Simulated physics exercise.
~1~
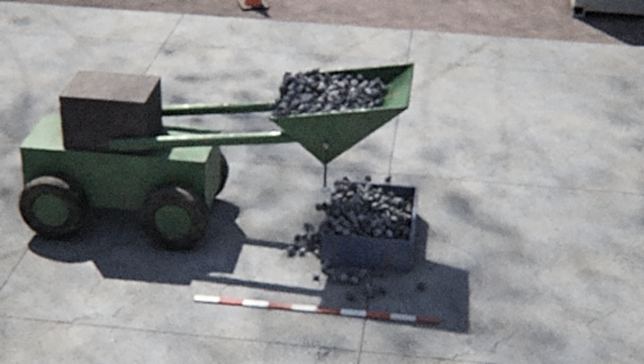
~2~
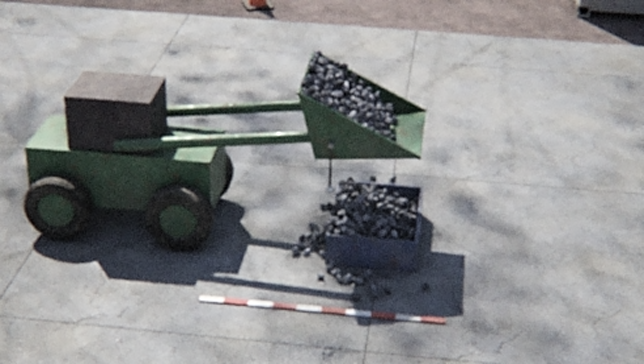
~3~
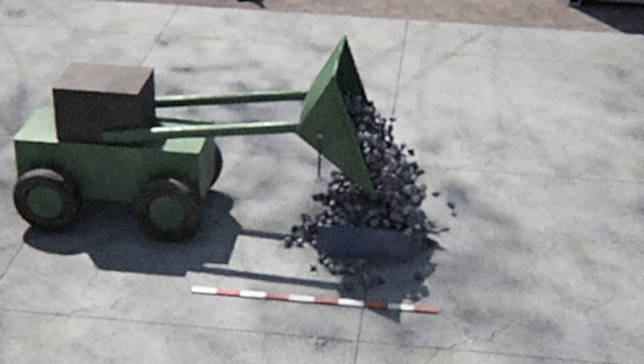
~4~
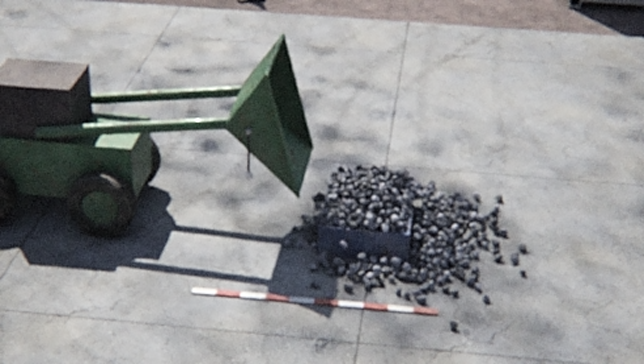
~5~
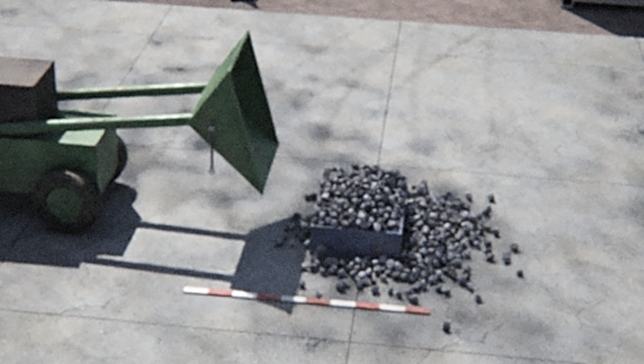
A green loader tips dark stones over a heaped bin, spilling many, then backs left.
